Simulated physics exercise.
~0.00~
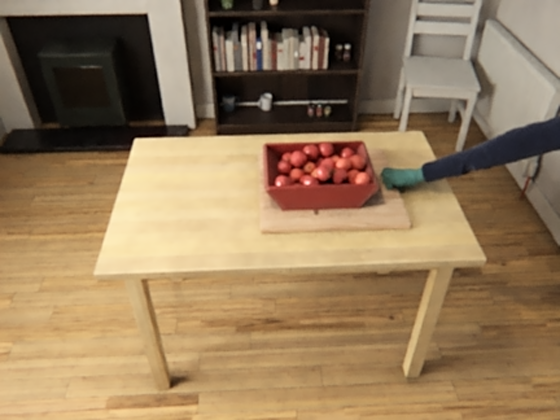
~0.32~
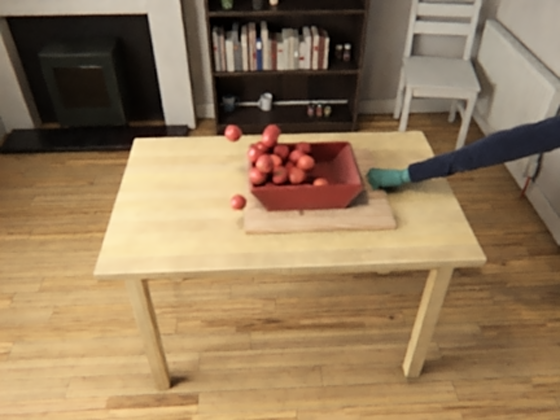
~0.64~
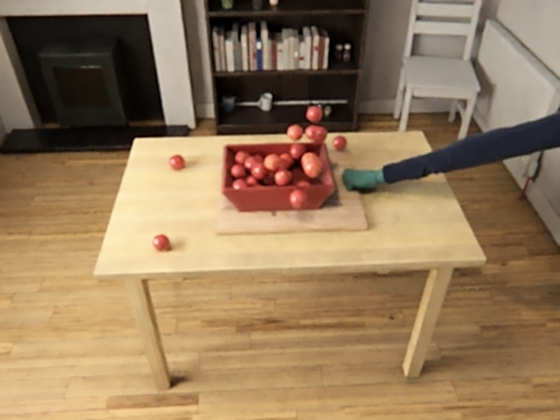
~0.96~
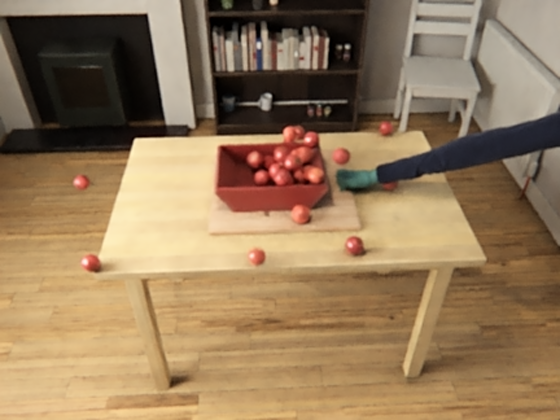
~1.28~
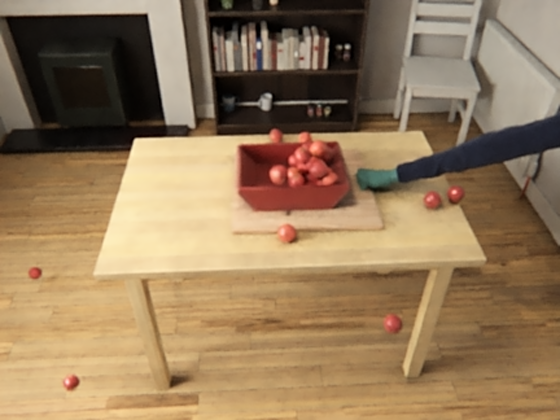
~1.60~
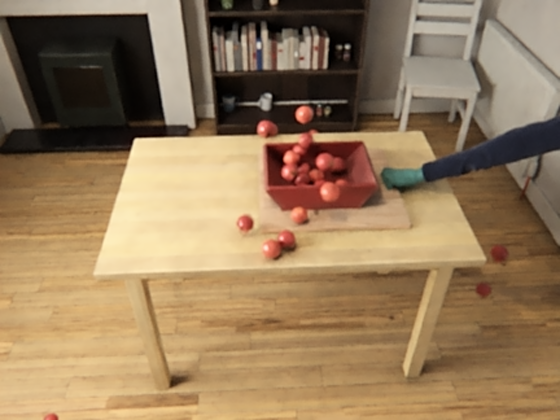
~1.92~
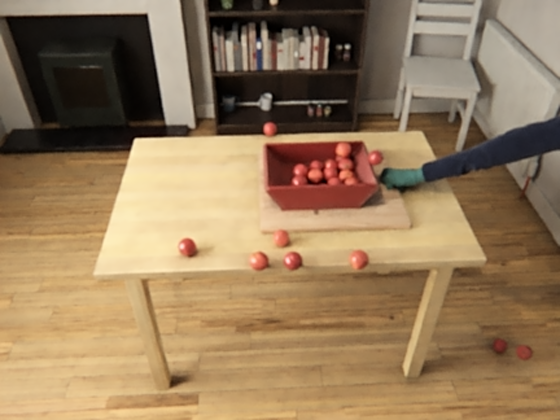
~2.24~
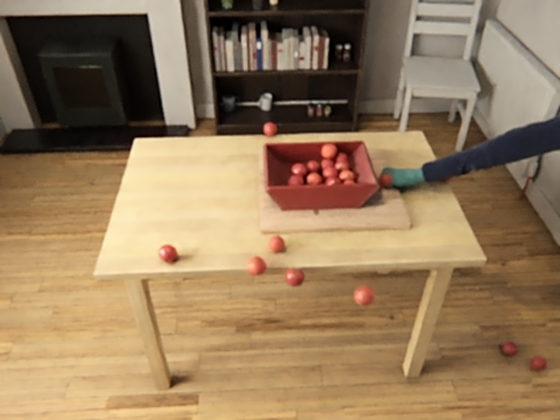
An arm in a dark blue sleeve and green glove reaches from the right toward a red box heaped with tomatoes, set on a board on a pale wooden table. The room is seen from above, with a dark fireplace, a bookshelf and a white chair behind. The box and board slide left, and tomatoes jump out over the walls. They slide back right, spilling more across the table, and several drop to the floorboards. Finally the box rests where it began, partly emptied, with tomatoes scattered around it and others falling or lying on the floor.
